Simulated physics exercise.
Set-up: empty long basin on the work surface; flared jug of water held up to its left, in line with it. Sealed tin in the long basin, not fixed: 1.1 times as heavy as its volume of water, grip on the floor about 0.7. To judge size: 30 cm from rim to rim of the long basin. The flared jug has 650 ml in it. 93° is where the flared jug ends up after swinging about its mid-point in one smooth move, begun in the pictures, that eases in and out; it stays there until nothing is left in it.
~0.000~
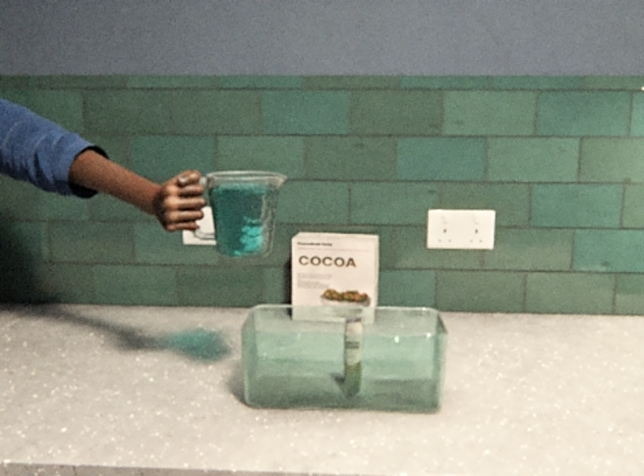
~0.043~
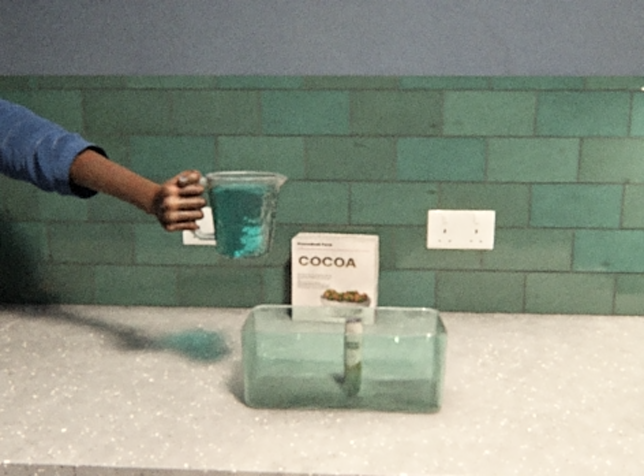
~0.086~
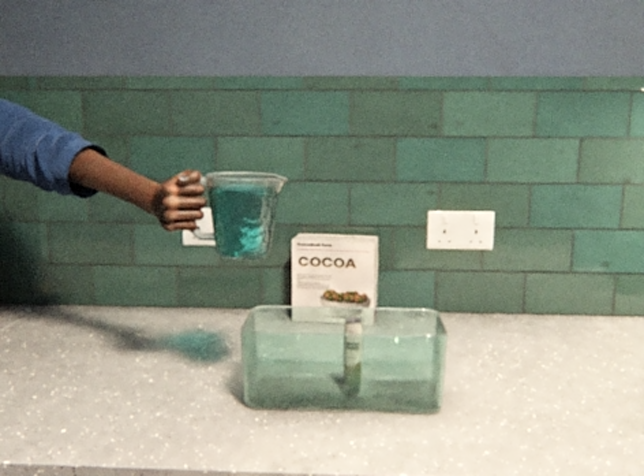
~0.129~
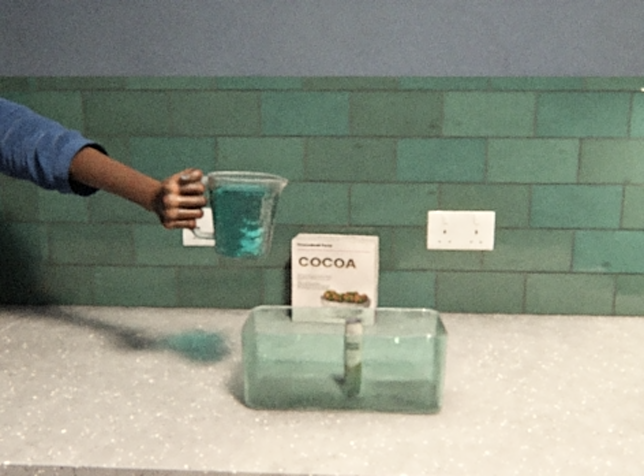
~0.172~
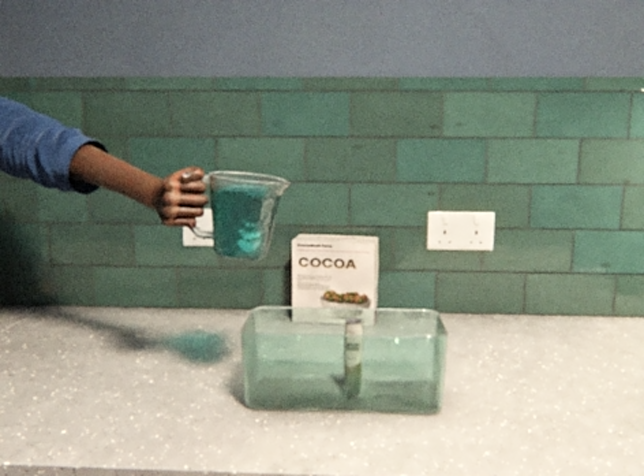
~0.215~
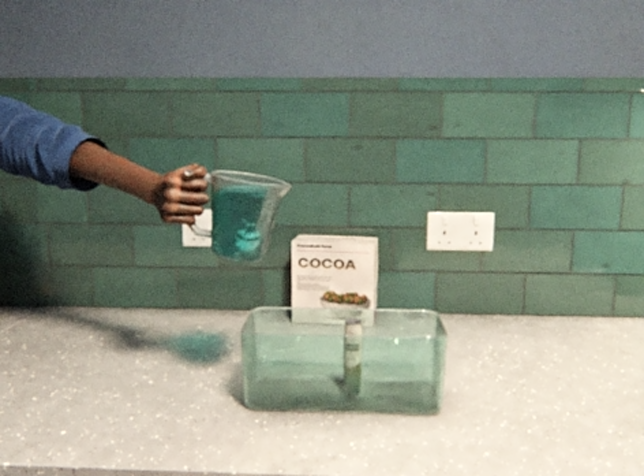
A hand holds a jug of blue-green water beside a glass basin and tilts it slightly right.
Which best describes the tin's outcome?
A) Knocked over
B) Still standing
Option A: Knocked over.
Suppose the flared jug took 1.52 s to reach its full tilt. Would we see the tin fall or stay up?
Well, the tin simply tips.
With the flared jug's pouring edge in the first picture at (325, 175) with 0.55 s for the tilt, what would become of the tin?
Then it remains upright.
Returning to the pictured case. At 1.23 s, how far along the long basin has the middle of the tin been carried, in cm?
Near 7 cm.
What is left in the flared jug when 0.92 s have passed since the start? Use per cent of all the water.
Near 36 percent, more or less.
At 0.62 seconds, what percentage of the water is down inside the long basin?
The basin holds roughly 2 in a hundred parts at that moment.
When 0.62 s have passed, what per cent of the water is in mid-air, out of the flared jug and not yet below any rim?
Estimate: Some 14 % of the total.
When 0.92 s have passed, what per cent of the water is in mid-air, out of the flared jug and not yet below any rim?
About 22 percent.
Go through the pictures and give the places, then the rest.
The first picture shows tilt 0°; pouring edge (287, 177); surface from (211, 187) to (278, 188); the long basin's rim runs from (248, 319) to (443, 323); the tin's top is at (354, 323).
The second picture shows tilt 0°; pouring edge (287, 177); surface from (211, 187) to (278, 188).
The third picture shows tilt 1°; pouring edge (287, 179); surface from (212, 187) to (278, 189).
The fourth picture shows tilt 3°; pouring edge (289, 181); surface from (213, 187) to (279, 190).
The fifth picture shows tilt 6°; pouring edge (290, 183); surface from (215, 188) to (281, 191).
The sixth picture shows tilt 9°; pouring edge (292, 186); surface from (215, 190) to (282, 191).
After 0.62 s the tilt is 58° and 83 per cent is still to pour; the tin stands where it began.
After 0.92 s the tilt is 89° and 37 per cent is still to pour; the tin leans 12°.
After 1.23 s the tilt is 93° and 6 per cent is still to pour; the tin lies on its side.
After 1.57 s the tilt is 93° and 1 per cent is still to pour; the tin lies on its side.
In the end the tin lies on its side.
